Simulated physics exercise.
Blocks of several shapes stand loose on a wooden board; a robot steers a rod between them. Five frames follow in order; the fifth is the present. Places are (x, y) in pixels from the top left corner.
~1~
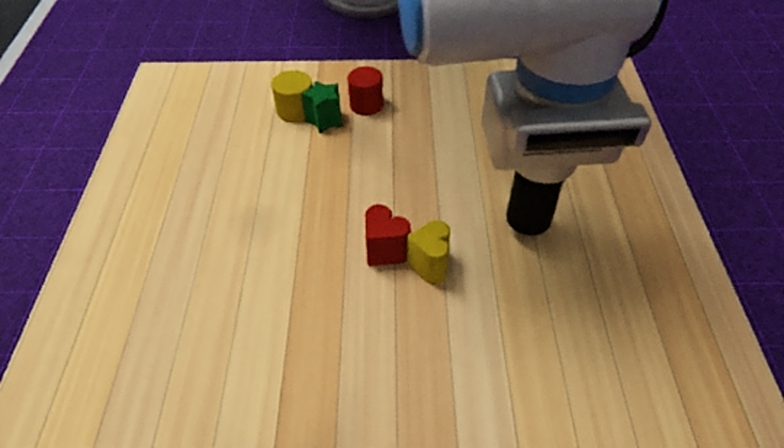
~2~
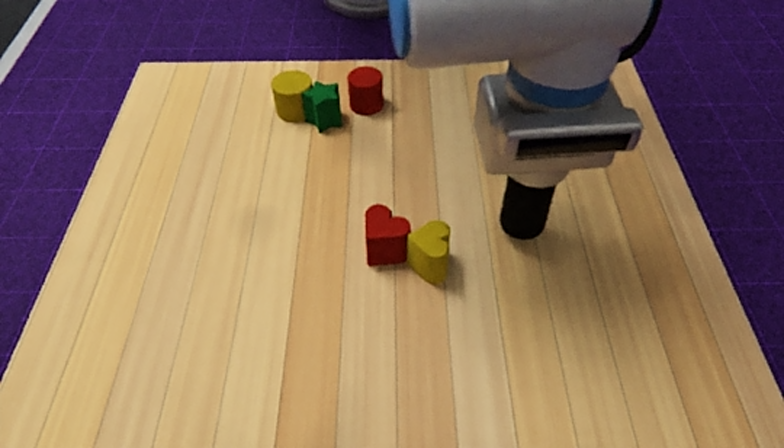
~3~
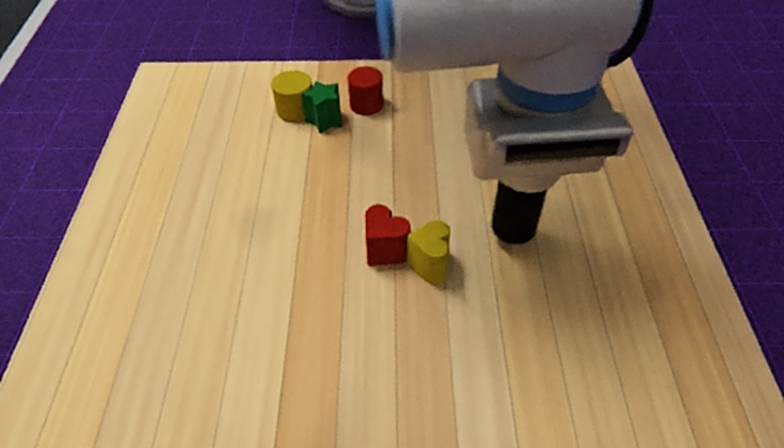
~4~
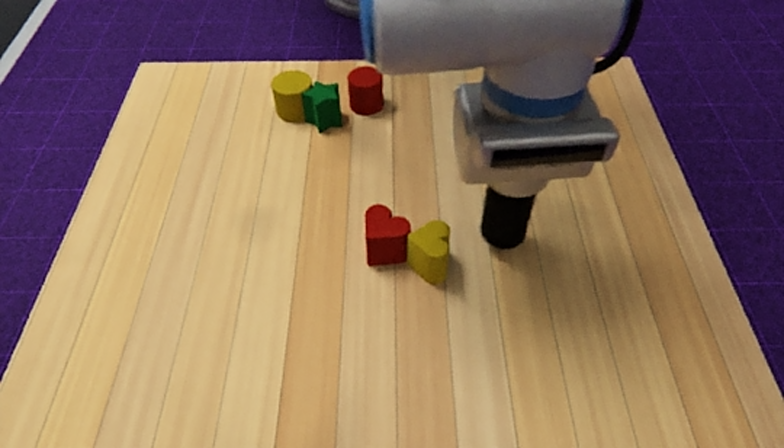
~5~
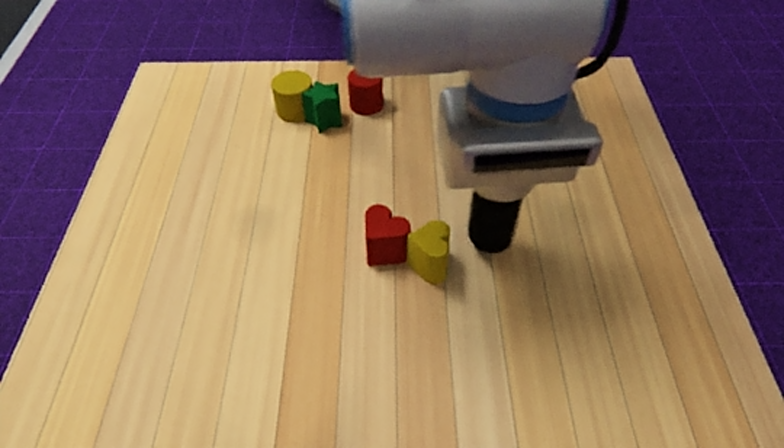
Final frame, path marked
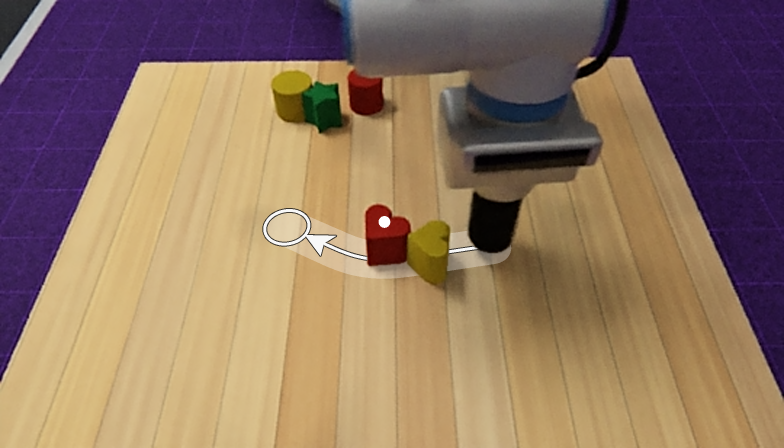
Robot arm with a black rod sliding slowly left across a wooden board, nearing motionless red and yellow heart blocks.
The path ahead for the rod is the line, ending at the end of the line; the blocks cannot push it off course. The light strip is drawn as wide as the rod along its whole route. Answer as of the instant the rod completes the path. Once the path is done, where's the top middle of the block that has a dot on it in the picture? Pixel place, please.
I'd guess (253, 182).
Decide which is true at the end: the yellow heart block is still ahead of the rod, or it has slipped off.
By then it is beside or behind the rod.
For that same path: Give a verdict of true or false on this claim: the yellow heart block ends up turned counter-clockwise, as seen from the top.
That statement is accurate.
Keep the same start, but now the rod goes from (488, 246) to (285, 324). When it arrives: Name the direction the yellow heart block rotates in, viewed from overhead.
From overhead, anticlockwise.
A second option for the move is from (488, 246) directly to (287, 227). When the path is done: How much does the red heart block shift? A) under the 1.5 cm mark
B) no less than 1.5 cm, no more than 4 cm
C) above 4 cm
Option C.
The drawn path runs from (488, 246) via (418, 256) and (347, 253), ending at (287, 227); the dot is on the red heart block.
The first path, step by step. One third of the way, rod at (418, 246); red heart block at (369, 222), turned 40° clockwise; yellow heart block at (399, 256), turned 70° anticlockwise.
Two thirds of the way, rod at (345, 243); red heart block at (312, 207), turned 85° clockwise; yellow heart block at (384, 265), turned 100° anticlockwise.
At the end, rod at (285, 216); red heart block at (253, 182), turned 85° clockwise; yellow heart block at (384, 265), turned 100° anticlockwise.
